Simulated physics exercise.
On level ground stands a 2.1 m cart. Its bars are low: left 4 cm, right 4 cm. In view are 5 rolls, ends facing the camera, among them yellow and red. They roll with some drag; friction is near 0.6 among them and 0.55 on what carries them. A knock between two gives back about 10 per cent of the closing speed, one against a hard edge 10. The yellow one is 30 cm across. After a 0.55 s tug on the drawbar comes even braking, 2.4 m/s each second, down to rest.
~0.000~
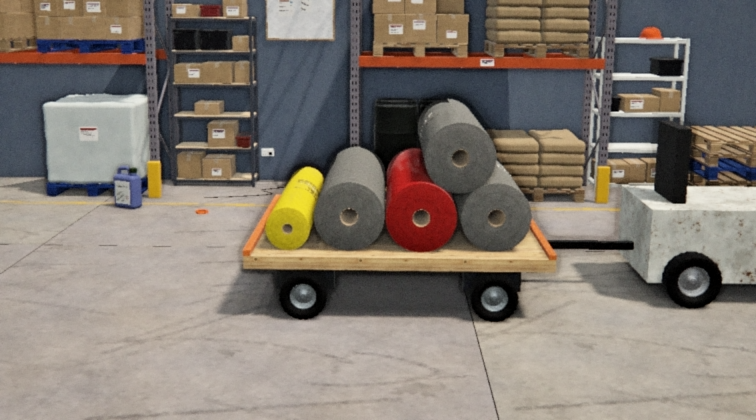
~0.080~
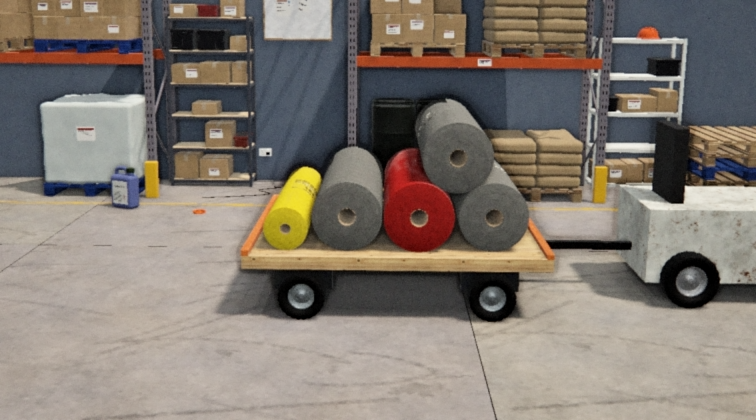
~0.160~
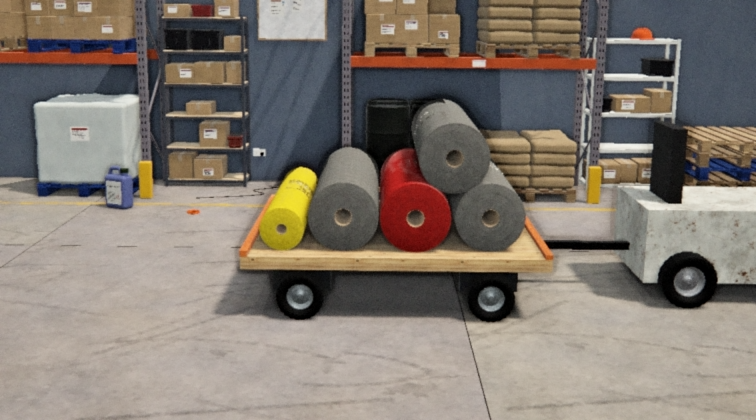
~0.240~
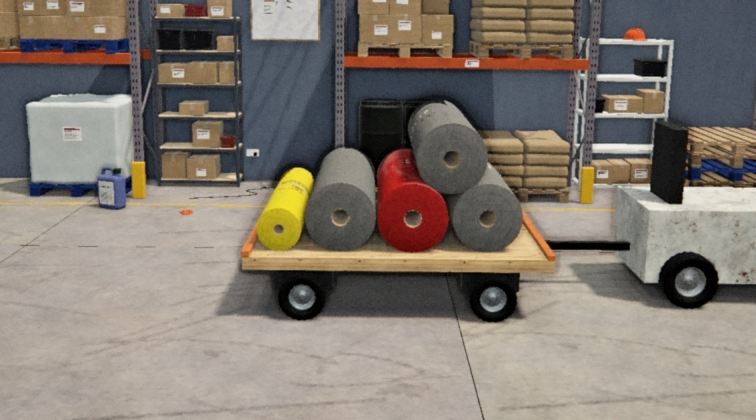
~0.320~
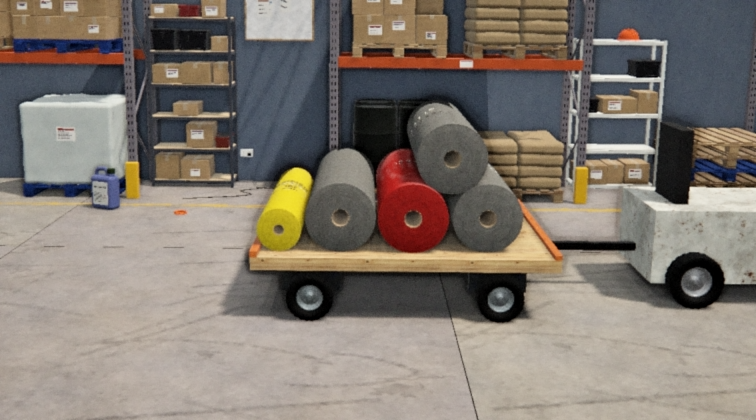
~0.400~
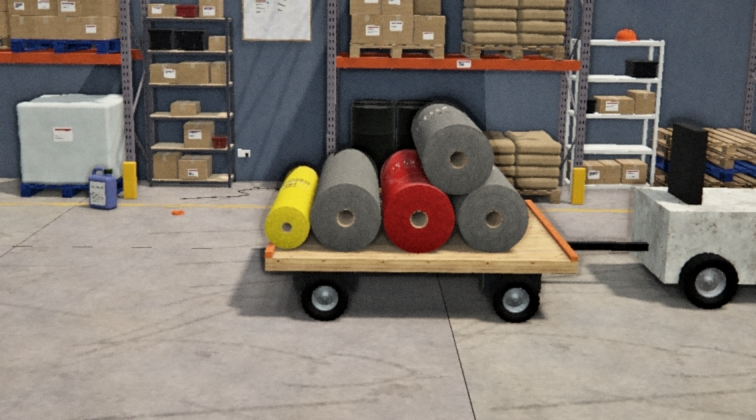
The video shows a white vehicle towing a flat wooden cart to the right through a warehouse, gradually speeding up, while its five stacked rolls, one yellow, one red and three grey, shift slightly left along the deck.
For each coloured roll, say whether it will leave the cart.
Yellow goes over a bar. Red stays on the cart.
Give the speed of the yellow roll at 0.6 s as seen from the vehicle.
Near 1.0 m/s.
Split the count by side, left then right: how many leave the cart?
Left 1, right 0.
Then, 0.6 s in, yellow is on the deck, 5 cm from the left bar, rolling left along the cart; red is on the deck, 80 cm from the left bar, rolling left along the cart; 0 gone from the cart.
Then, 0.7 s in, yellow is over the left bar and falling; red is on the deck, 75 cm from the left bar, rolling left along the cart; 1 gone from the cart.
Then, 0.9 s in, yellow is over the left bar and down; red is on the deck, 65 cm from the left bar, rolling left along the cart; 1 gone from the cart.
In the end (2.6 s), yellow is over the left bar and down; red is on the deck, 60 cm from the right bar; 1 gone from the cart.
